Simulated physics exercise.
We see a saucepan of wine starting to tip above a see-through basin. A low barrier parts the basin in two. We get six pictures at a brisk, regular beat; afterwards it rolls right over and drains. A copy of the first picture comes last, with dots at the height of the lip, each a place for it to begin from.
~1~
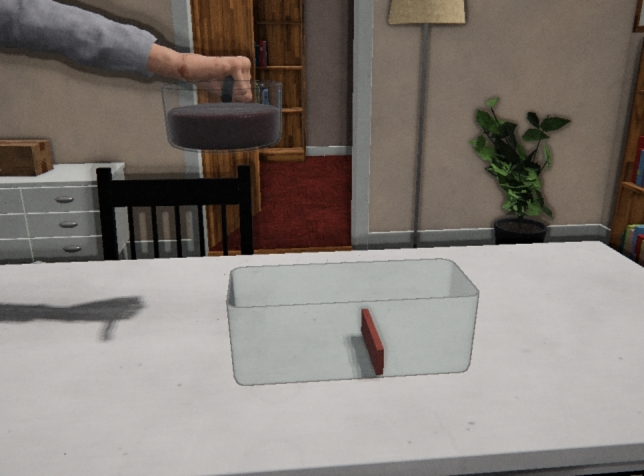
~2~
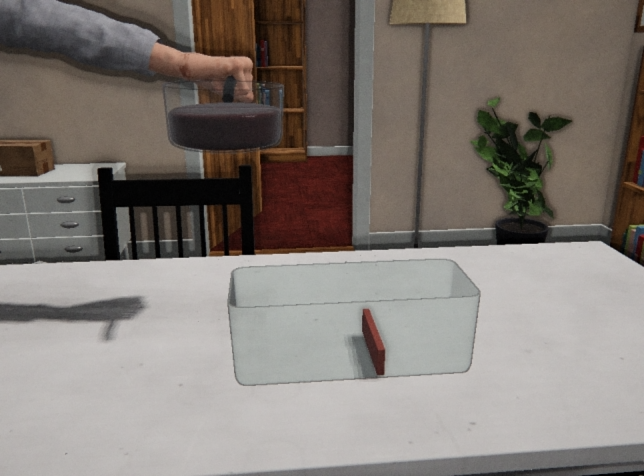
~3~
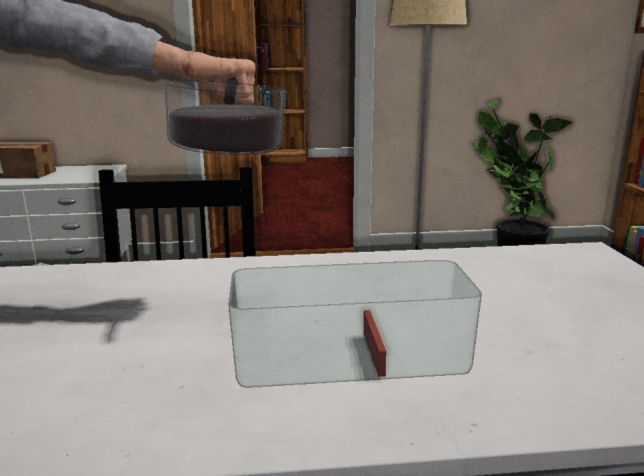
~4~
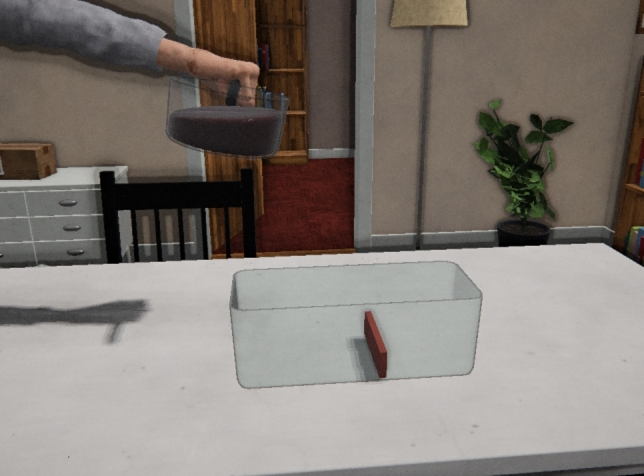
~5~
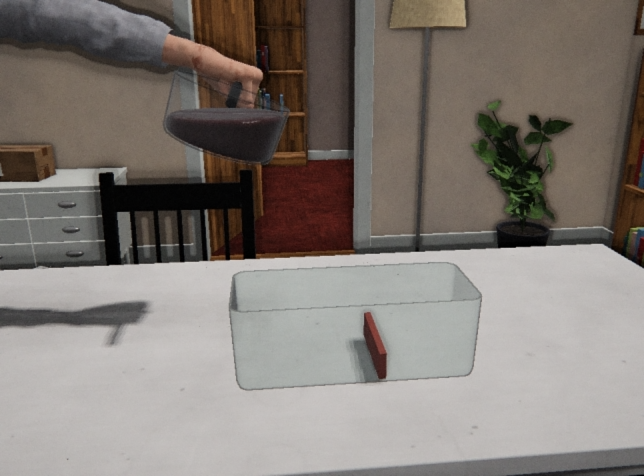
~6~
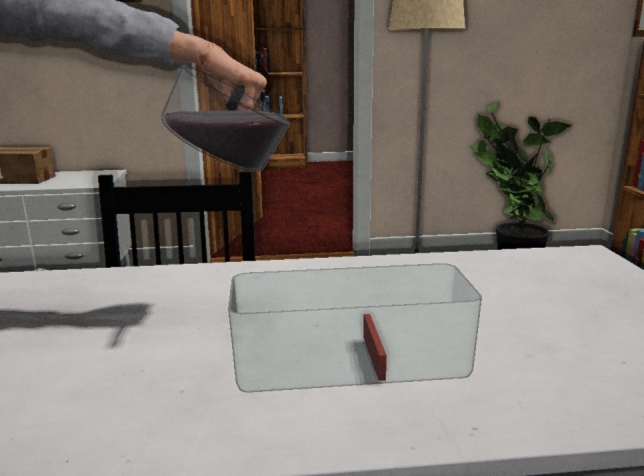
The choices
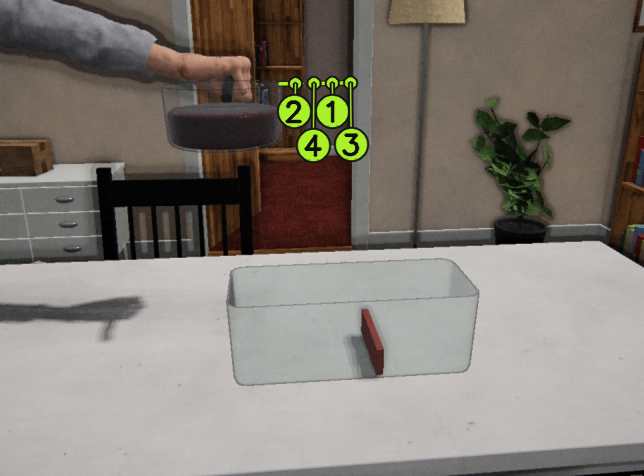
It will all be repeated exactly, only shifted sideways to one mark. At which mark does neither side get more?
4.
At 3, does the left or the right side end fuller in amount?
The right one.
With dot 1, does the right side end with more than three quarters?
No.
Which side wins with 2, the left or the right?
The left one.
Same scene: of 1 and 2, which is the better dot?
That would be 1.
On the marked copy, 1 at (332, 83); 2 at (295, 83); 3 at (350, 82); 4 at (313, 83).
If 1 is chosen, about 31 % ends left of the wall and 67 % right of it.
If 2 is chosen, about 78 % ends left of the wall and 20 % right of it.
If 3 is chosen, about 15 % ends left of the wall and 84 % right of it.
If 4 is chosen, about 50 % ends left of the wall and 48 % right of it.
